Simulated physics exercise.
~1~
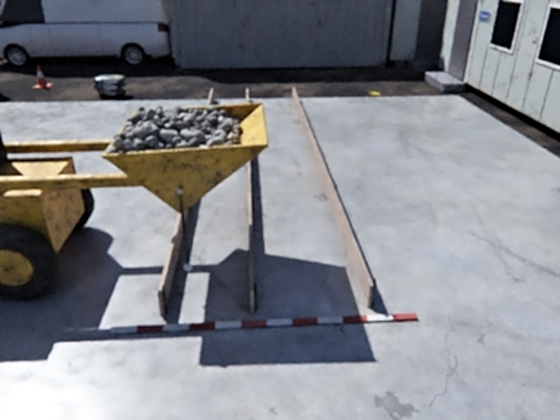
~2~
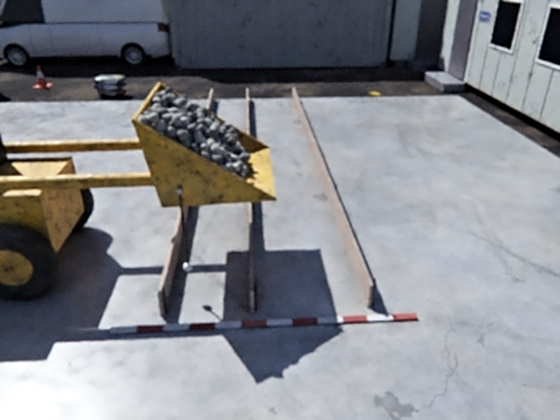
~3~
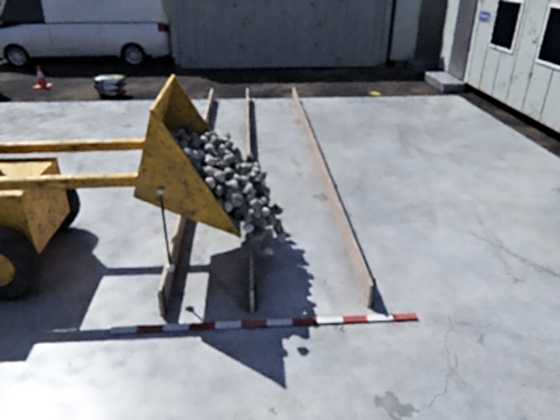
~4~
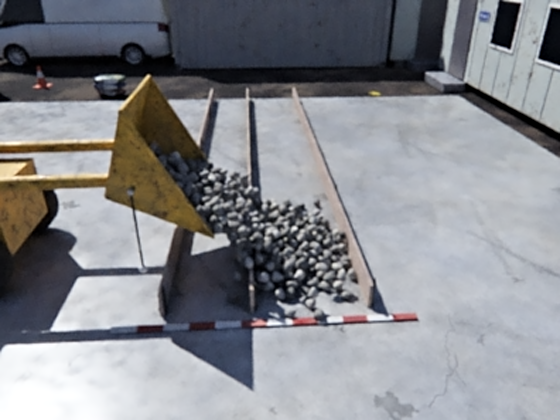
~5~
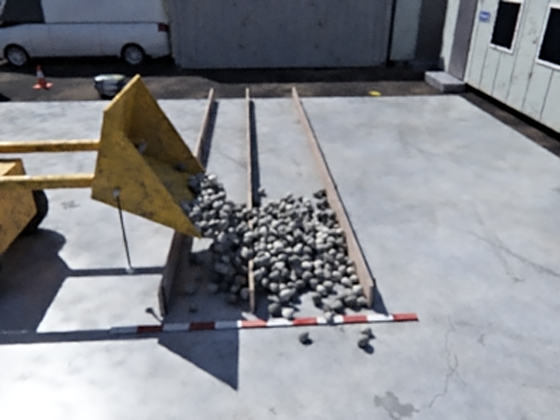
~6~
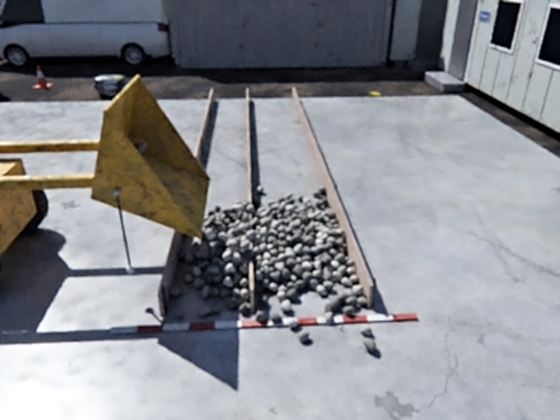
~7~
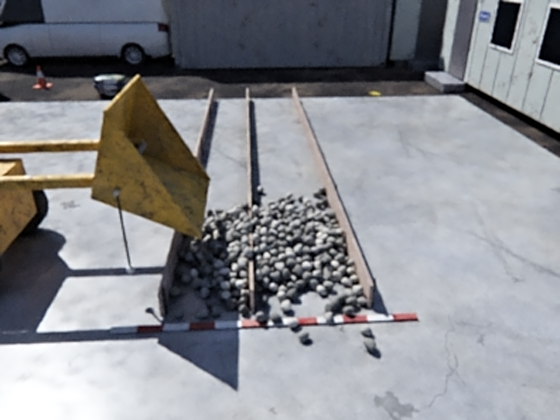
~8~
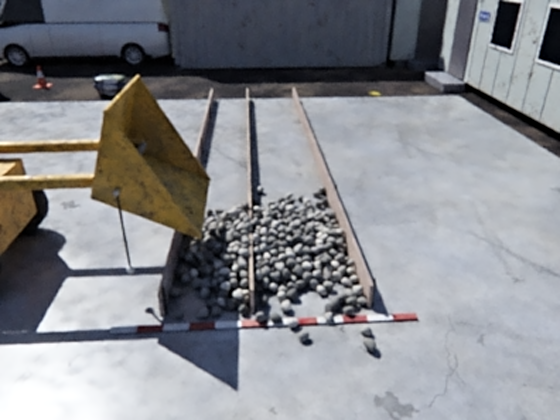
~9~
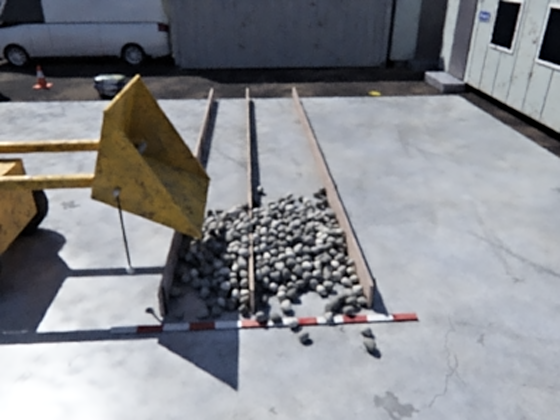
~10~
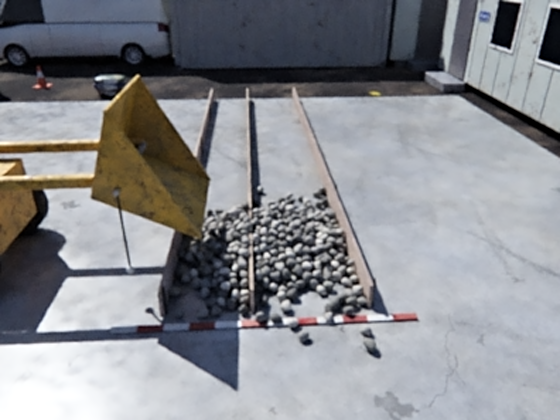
On a sunlit concrete yard with a white van parked behind, a yellow loader holds a bucket heaped with grey stones beside three long boards that form two bays. The bucket tips forward to the right, and the stones slide toward its lip. As it tilts more steeply, they pour out over the middle board, and the loader draws back to the left. The last stones drop into the near bay, and a few roll past the red and white staff. The emptied bucket stays tilted and still, with stones piled across both bays, more of them in the far one.
